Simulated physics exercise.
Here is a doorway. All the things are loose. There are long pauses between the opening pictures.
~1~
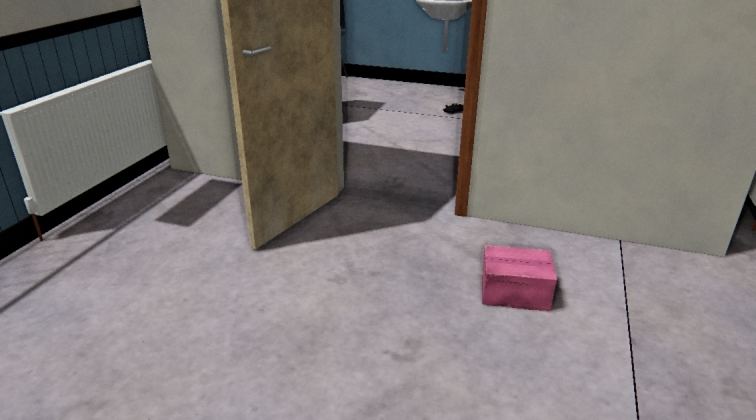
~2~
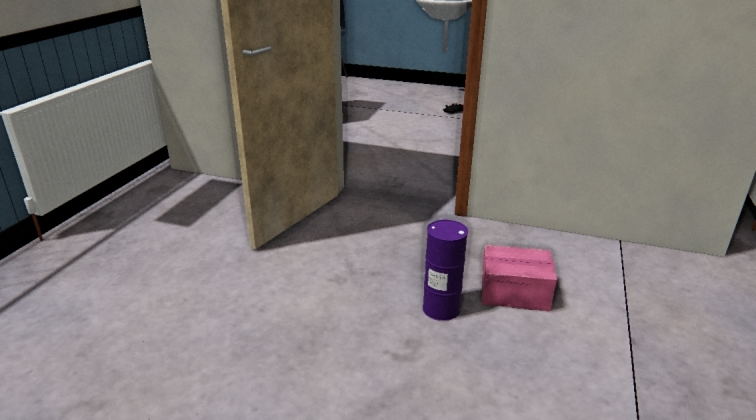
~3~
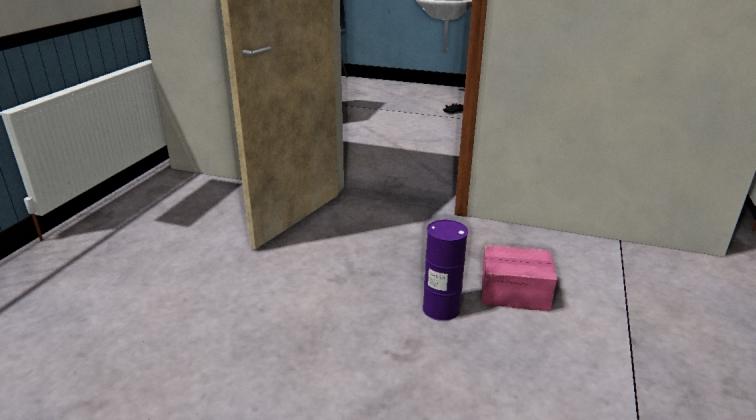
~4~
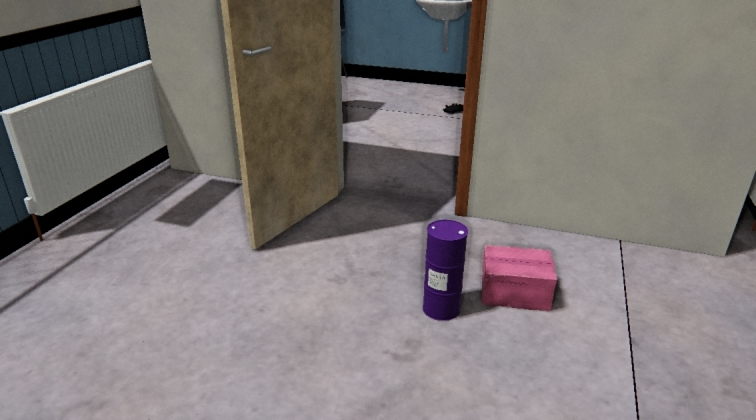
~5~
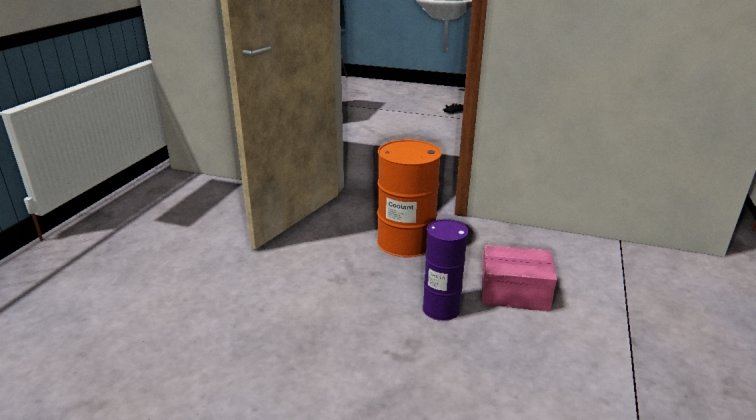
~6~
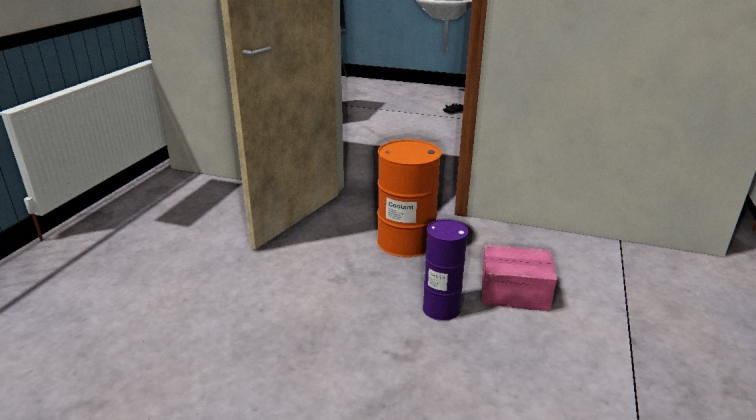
In a doorway with its door wide open, a pink box sat on the floor, then a purple canister appeared beside it and later an orange drum behind them, while nothing visibly moved.
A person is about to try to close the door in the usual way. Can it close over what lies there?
It is blocked.
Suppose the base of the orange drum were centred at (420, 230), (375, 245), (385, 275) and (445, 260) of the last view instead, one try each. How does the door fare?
In the first case it jams; in the second case it stops short; in the third case it shuts; in the fourth case it reaches the frame.
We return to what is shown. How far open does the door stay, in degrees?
Some 50° open.
Then, 0.30 s past the last view, open by 95°.
Then, 0.50 s past the last view, open by 79°.
Then, 0.70 s past the last view, open by 61°.
Then, 0.80 s past the last view, open by 51°.
Finally, open by 48°; all 3 still in place. Final places as the last picture's camera would see them, orange drum near (410, 198).
